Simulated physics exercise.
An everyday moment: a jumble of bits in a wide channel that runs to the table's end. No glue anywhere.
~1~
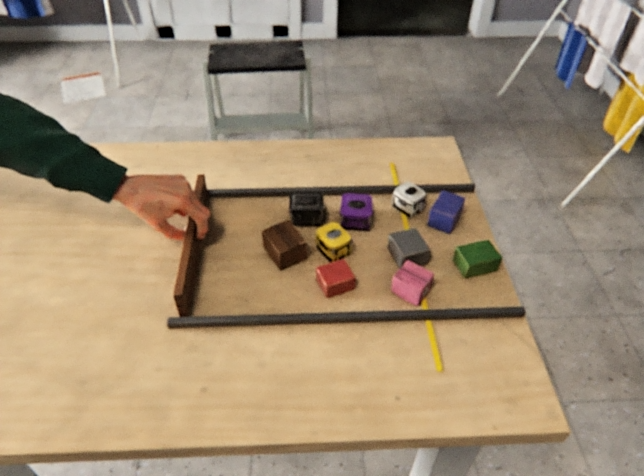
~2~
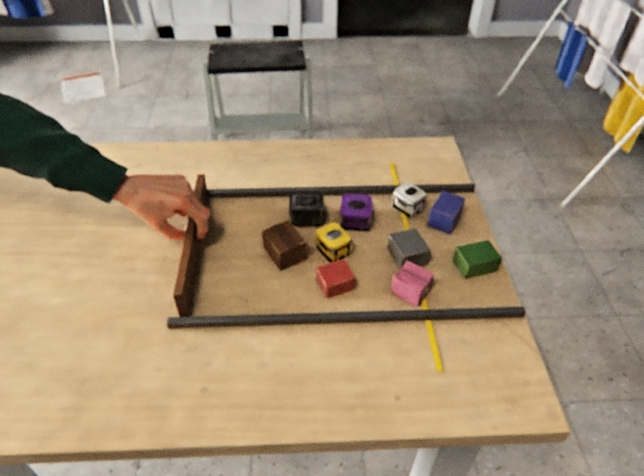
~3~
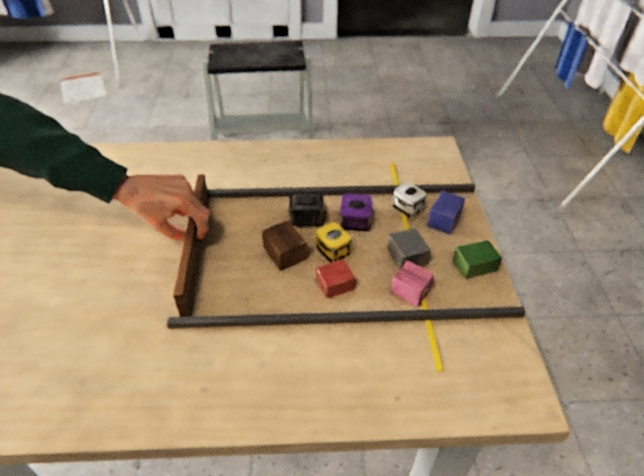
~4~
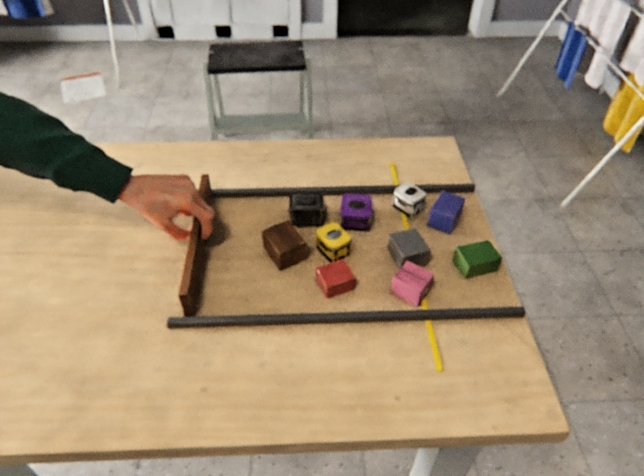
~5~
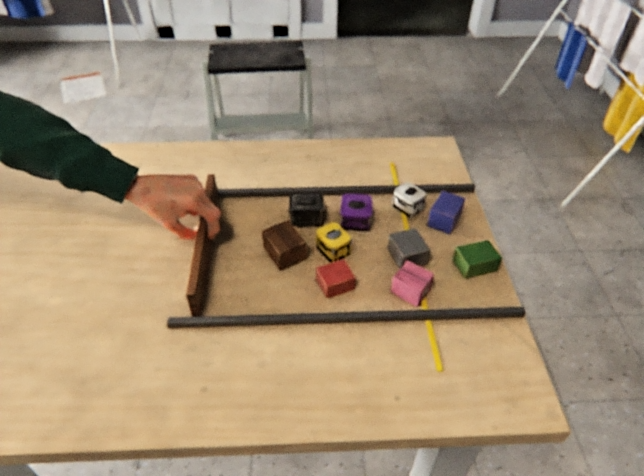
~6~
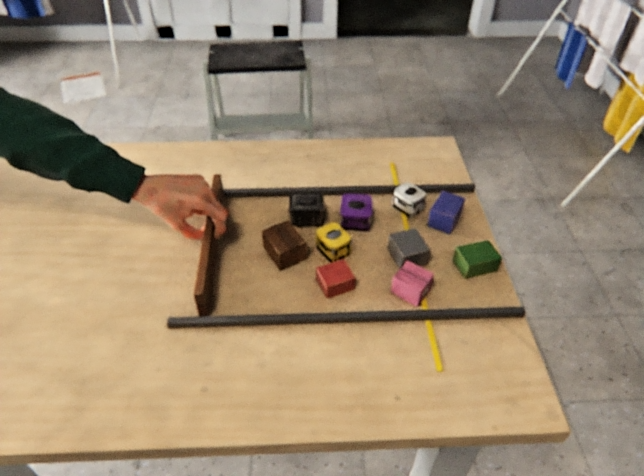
On a wooden table, a hand slowly sliding an upright brown board rightward between dark rails, the coloured blocks staying still.
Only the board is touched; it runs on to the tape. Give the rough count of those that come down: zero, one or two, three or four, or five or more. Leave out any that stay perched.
Here the number that fall off is one or two.
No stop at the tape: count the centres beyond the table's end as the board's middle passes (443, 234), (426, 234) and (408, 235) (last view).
Past the end: 3, 2 and 1.
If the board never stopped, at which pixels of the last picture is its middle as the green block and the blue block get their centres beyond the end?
For the green block at (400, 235), for the blue block at (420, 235).
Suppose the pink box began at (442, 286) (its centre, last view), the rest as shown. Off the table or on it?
It stays on.
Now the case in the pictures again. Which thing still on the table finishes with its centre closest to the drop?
Foremost is the blue block.
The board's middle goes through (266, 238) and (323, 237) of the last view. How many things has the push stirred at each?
1 and 5.
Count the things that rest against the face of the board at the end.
3 of them.
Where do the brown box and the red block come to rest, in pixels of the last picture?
The brown box stops around (429, 245); the red block around (436, 280).
Early on, none off yet; green block at rest near (477, 259); blue block at rest near (446, 212); white case at rest near (409, 200).
Finally, the number that fall off is one or two; lost, green block.
